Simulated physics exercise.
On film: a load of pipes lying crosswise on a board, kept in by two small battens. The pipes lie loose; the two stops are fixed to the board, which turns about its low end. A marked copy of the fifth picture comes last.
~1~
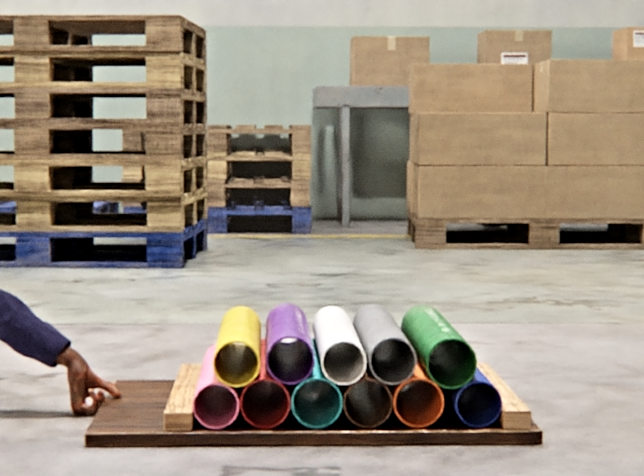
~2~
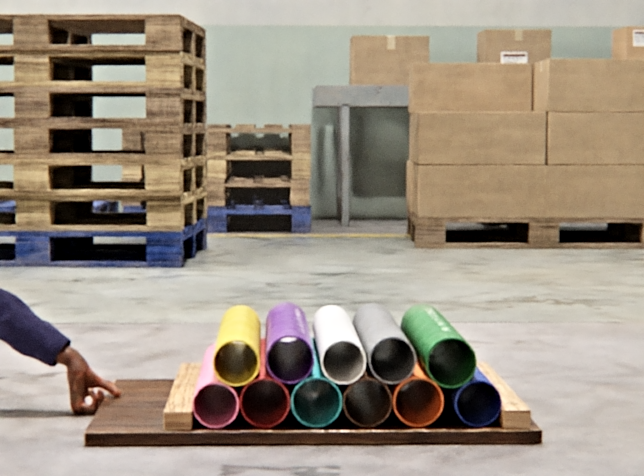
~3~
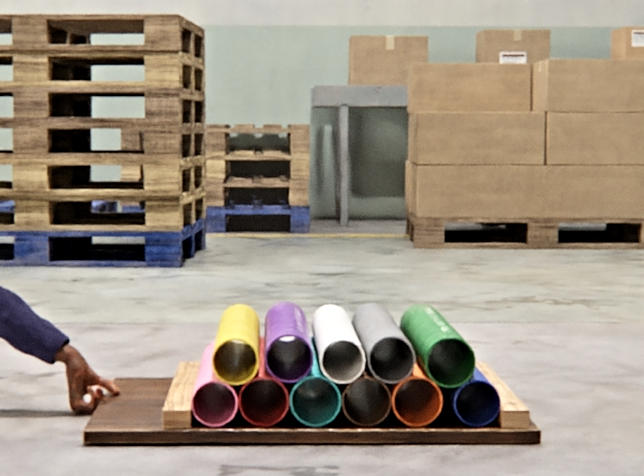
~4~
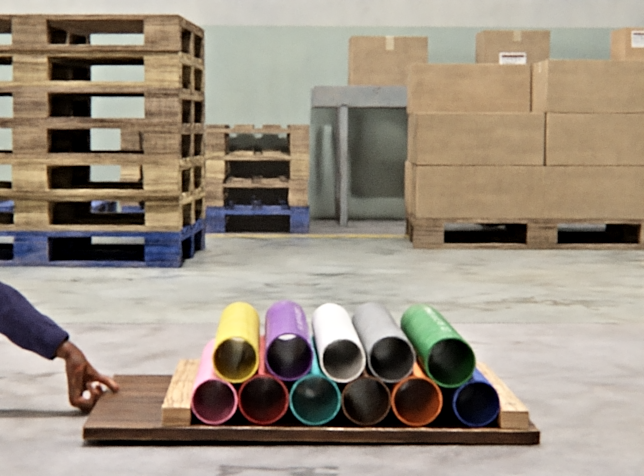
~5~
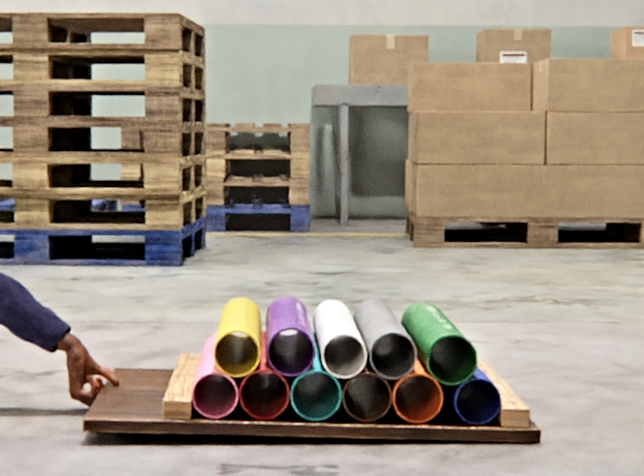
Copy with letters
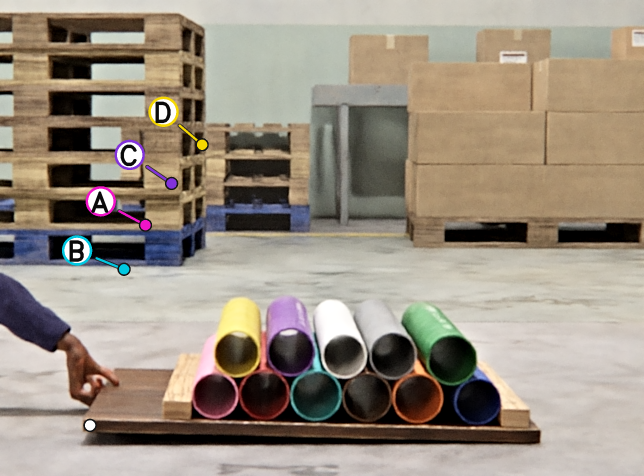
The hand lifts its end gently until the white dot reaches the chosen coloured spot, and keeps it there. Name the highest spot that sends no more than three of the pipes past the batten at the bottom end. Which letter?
The answer is mark A.
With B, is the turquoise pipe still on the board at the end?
The turquoise pipe: Yes.
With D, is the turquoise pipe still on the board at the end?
The turquoise pipe: Yes.
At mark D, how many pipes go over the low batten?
At D the number is five.
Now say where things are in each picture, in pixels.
The first picture shows brown pipe (368, 403); orange pipe (418, 403); blue pipe (478, 404).
The second picture shows blue pipe (478, 403); green pipe (451, 362).
The third picture shows board (309, 398); pink pipe (214, 403); red pipe (264, 401); turquoise pipe (315, 401).
The fourth picture shows board (308, 397); pink pipe (214, 401); red pipe (264, 399).
The fifth picture shows board (309, 393); pink pipe (215, 395); red pipe (264, 394).
On the copy, A at (145, 225); B at (124, 269); C at (172, 184); D at (202, 145); the white dot at (90, 425).
On A. First, board at 17°.
Then, board at 28°.
Finally, board at 28°, one over the low batten (green).
By contrast, B none over the low batten; C five over the low batten; D five over the low batten.
